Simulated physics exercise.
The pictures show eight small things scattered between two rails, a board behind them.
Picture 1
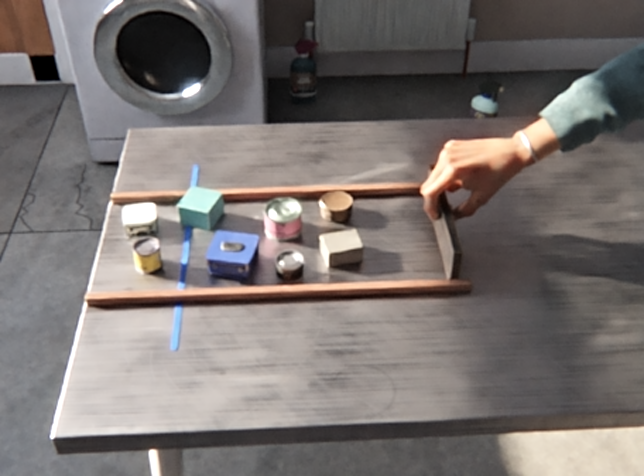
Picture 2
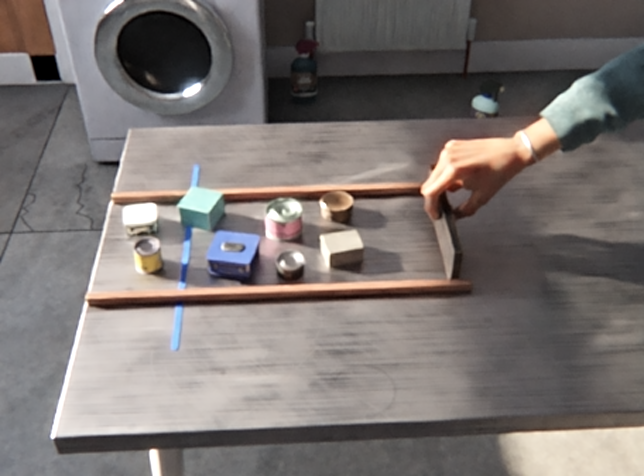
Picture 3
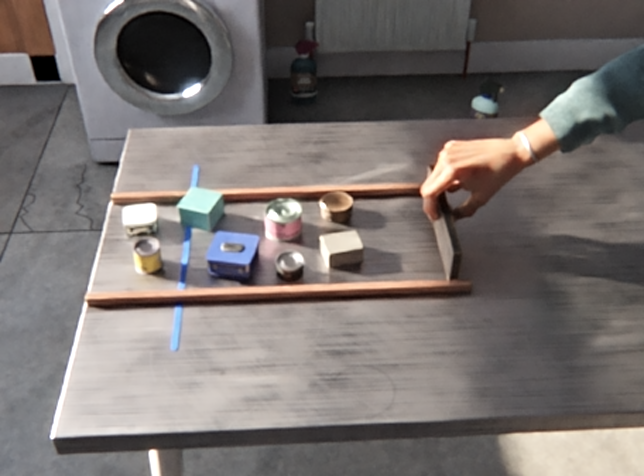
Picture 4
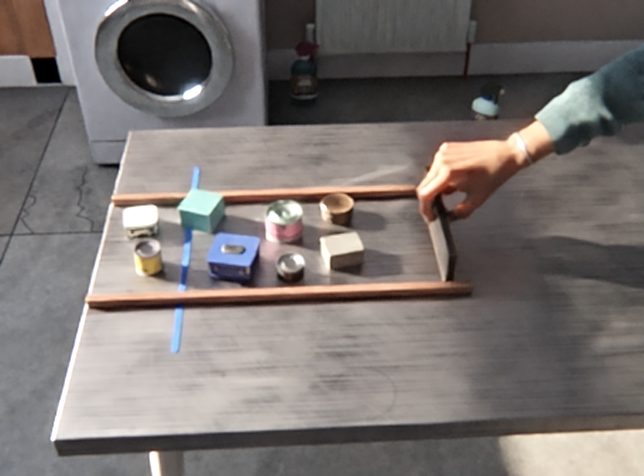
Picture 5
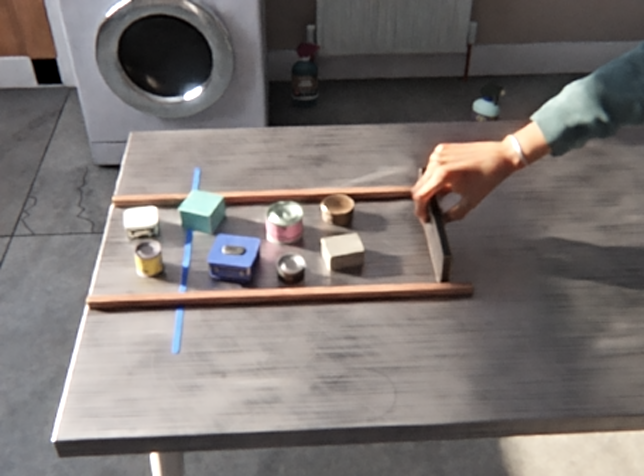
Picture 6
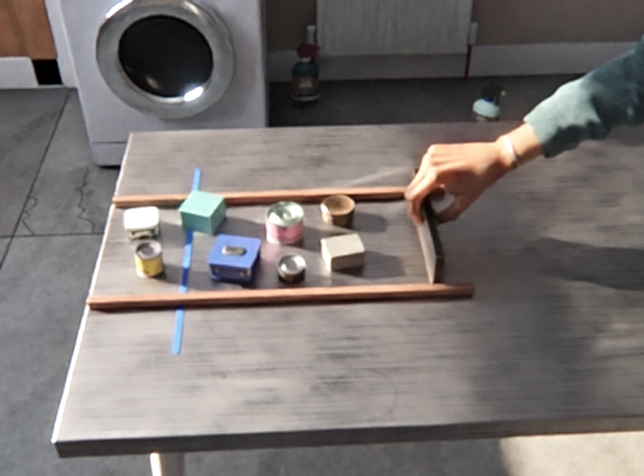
A hand slides an upright board slightly left between two rails toward eight small objects.
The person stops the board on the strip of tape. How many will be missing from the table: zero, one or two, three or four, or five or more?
The number that fall off is one or two.
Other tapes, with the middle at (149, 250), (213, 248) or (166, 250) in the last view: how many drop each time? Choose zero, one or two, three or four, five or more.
Taking them in turn, 3 or 4; zero; one to two.
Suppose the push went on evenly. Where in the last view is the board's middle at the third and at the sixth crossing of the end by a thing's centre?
About (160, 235), then (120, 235).
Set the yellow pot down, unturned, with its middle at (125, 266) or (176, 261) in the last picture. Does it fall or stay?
The yellow pot falls; falls.
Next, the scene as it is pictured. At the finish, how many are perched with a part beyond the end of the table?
Overhanging: 1.
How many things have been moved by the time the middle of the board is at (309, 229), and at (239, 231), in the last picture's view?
First 3, then 7.
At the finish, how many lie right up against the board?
The number is 4.
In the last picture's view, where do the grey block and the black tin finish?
First (168, 256), then (169, 275).
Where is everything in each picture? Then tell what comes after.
White case (141, 220); yellow pot (148, 255); turquoise block (201, 208); board (443, 221); tape (186, 245), in the first frame.
Yellow pot (149, 256); blue case (234, 256), in the second frame.
Turquoise block (201, 209); grey block (342, 249), in the third frame.
White case (142, 223); brown tub (337, 209), in the fourth frame.
Yellow pot (149, 259); pink pot (285, 223), in the fifth frame.
White case (143, 224); yellow pot (150, 259); turquoise block (203, 213); board (426, 225); tape (188, 249), in the sixth frame.
Early on, none off yet; white case at rest near (143, 224); yellow pot at rest near (150, 259); turquoise block at rest near (203, 213).
A while later, none off yet; white case at rest near (140, 225); yellow pot travelled about its own width near (124, 261); turquoise block travelled about its own width near (175, 212).
Finally, the number that fall off is one or two; lost, yellow pot.
